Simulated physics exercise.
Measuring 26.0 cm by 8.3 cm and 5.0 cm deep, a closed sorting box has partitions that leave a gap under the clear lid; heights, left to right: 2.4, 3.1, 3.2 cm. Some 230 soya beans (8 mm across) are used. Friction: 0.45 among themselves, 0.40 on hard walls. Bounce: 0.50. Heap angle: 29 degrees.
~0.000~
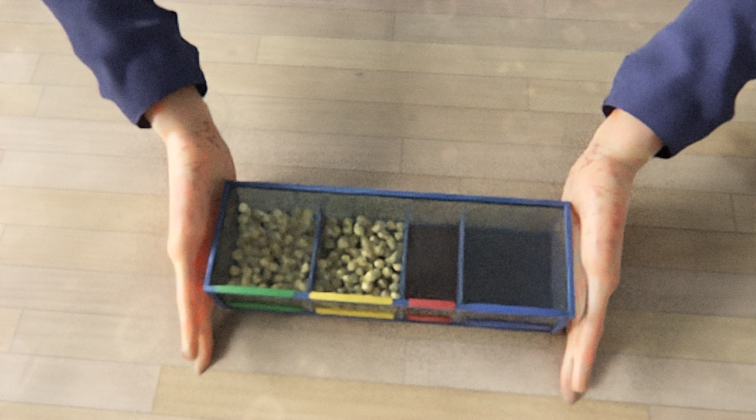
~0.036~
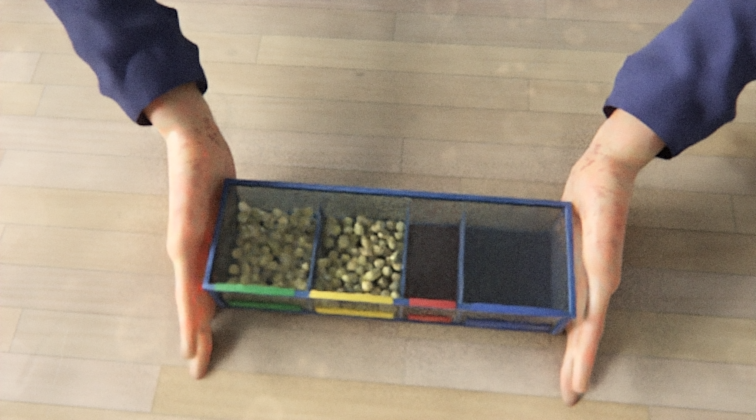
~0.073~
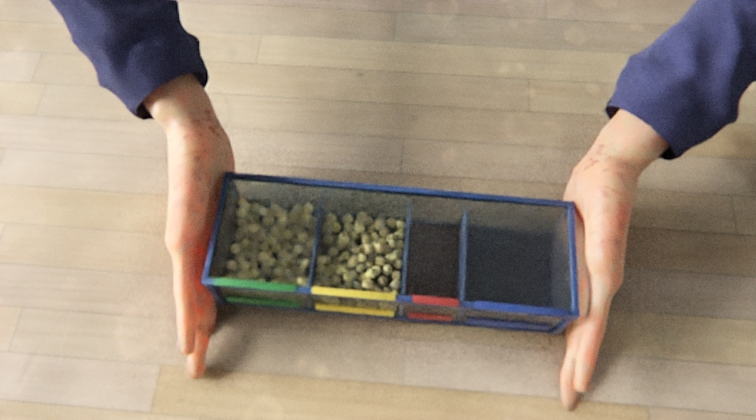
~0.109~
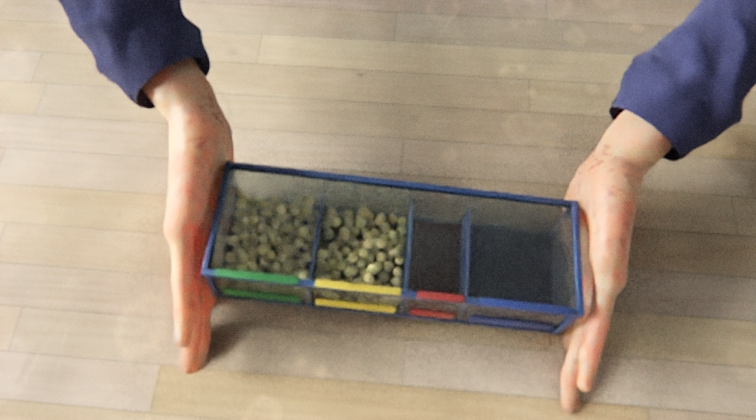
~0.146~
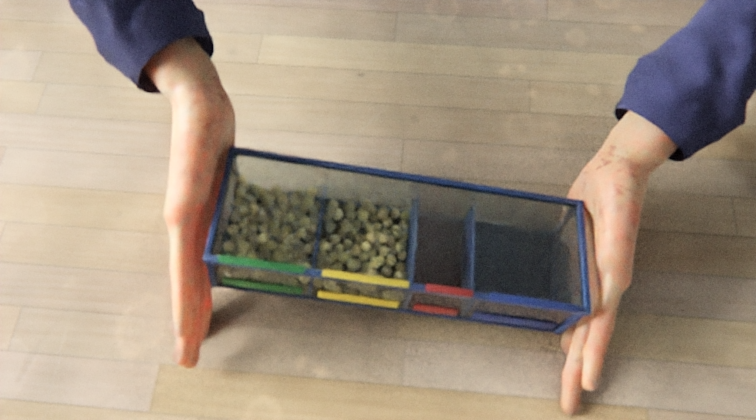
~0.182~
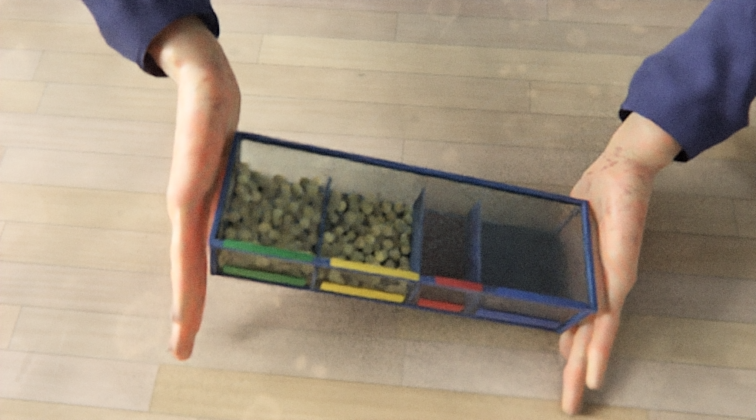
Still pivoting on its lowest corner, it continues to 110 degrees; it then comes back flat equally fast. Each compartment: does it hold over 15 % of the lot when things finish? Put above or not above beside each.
Red compartment: Not above; blue compartment: Above; green compartment: Not above; yellow compartment: Above.
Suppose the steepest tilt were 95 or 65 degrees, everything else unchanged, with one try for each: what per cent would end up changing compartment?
Roughly 75 percent for the first try and 25 percent for the second.
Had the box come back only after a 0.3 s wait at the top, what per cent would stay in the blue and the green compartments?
You'd end up with blue at 65 per cent and green at 5 per cent.
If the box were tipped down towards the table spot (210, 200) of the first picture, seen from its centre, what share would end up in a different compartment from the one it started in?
Roughly 40 % of the pieces.
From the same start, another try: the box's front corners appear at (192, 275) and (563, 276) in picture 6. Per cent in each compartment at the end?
Red 0; blue 0; green 95; yellow 5.
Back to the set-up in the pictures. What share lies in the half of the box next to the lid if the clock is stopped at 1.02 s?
80 per cent, give or take.
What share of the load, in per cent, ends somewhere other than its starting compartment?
It works out to about 80 per cent.
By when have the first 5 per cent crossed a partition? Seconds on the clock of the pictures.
0.80 s, roughly.
After 1.02 s, tilt 110 degrees; red 10 %, blue 15 %, green 20 %, yellow 55 %.
After 1.57 s, tilt 50 degrees; red 5 %, blue 60 %, yellow 30 %.
After 2.19 s, tilt 0 degrees; red 5 %, blue 60 %, yellow 30 %.
At rest (2.7 s), red 5 %, blue 60 %, green 0 %, yellow 30 %.
